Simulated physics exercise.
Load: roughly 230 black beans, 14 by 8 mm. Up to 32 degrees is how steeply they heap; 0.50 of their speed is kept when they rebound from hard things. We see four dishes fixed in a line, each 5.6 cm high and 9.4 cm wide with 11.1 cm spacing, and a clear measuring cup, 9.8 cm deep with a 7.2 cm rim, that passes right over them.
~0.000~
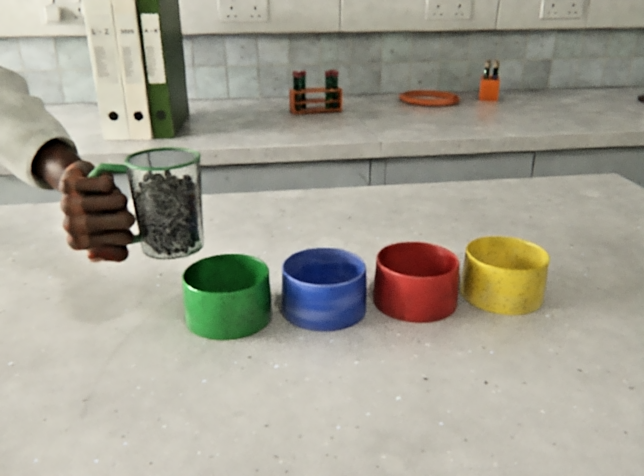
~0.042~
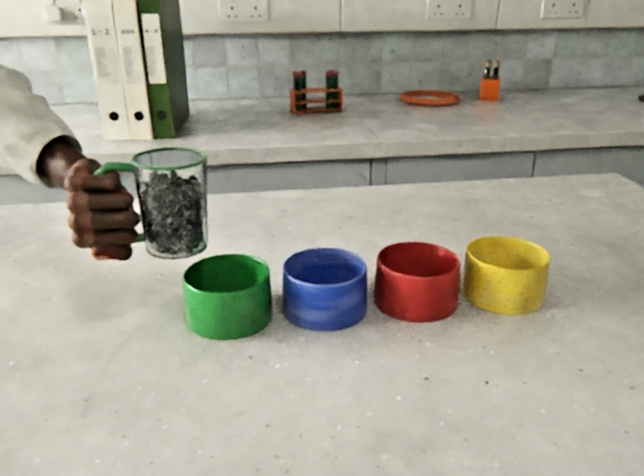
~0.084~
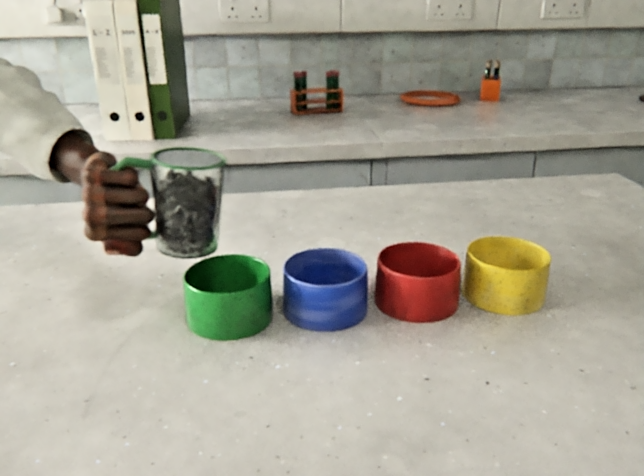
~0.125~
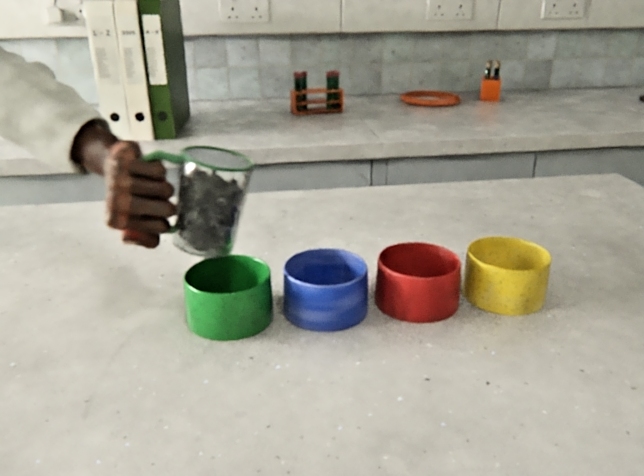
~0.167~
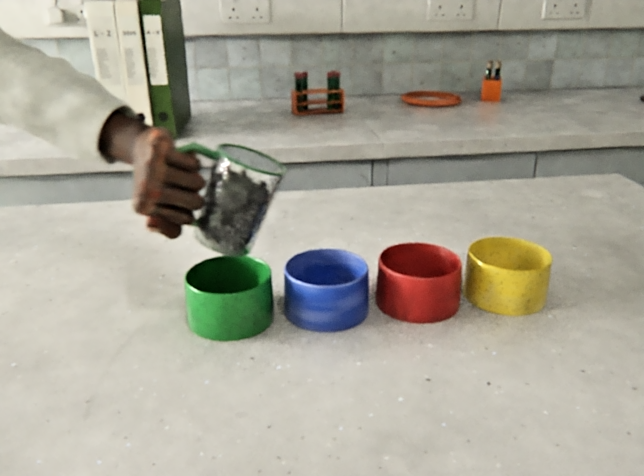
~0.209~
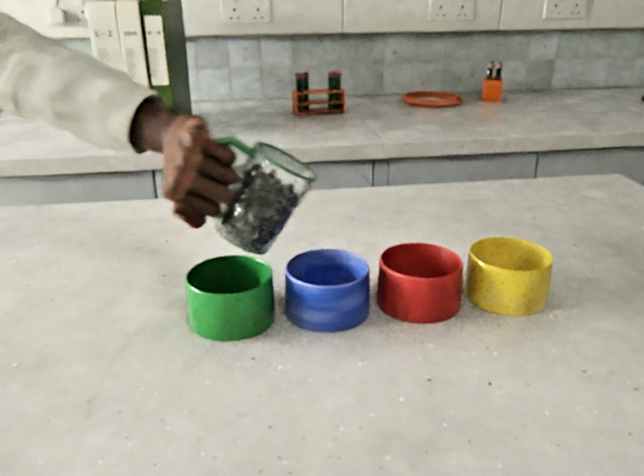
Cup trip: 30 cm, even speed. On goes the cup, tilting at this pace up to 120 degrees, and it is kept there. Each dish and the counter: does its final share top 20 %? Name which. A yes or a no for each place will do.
Red dish - no; blue dish - no; green dish - no; yellow dish - yes; counter - no.
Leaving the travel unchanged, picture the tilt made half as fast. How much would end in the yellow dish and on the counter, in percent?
Shares: Yellow dish 100, counter 0.
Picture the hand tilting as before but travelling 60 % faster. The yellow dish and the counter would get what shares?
Yellow 90, counter 10.
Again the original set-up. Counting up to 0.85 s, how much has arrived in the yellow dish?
Roughly 100 %.
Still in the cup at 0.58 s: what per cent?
My estimate is about 85 per cent.
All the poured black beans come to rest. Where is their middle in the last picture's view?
Estimated resting centre: Around (506, 276).
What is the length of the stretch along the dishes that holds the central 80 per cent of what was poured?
I'd put it at close to 5 cm.
After 0.43 s, tilt 77 degrees; cup holds 100 %.
Then, at 0.58 s, tilt 108 degrees; cup holds 85 %, yellow 10 %.
Then, at 0.85 s, tilt 120 degrees; cup holds 0 %, yellow 100 %.
In the end, at 1.4 s, red 0 %, blue 0 %, green 0 %, yellow 100 %, counter 0 %.
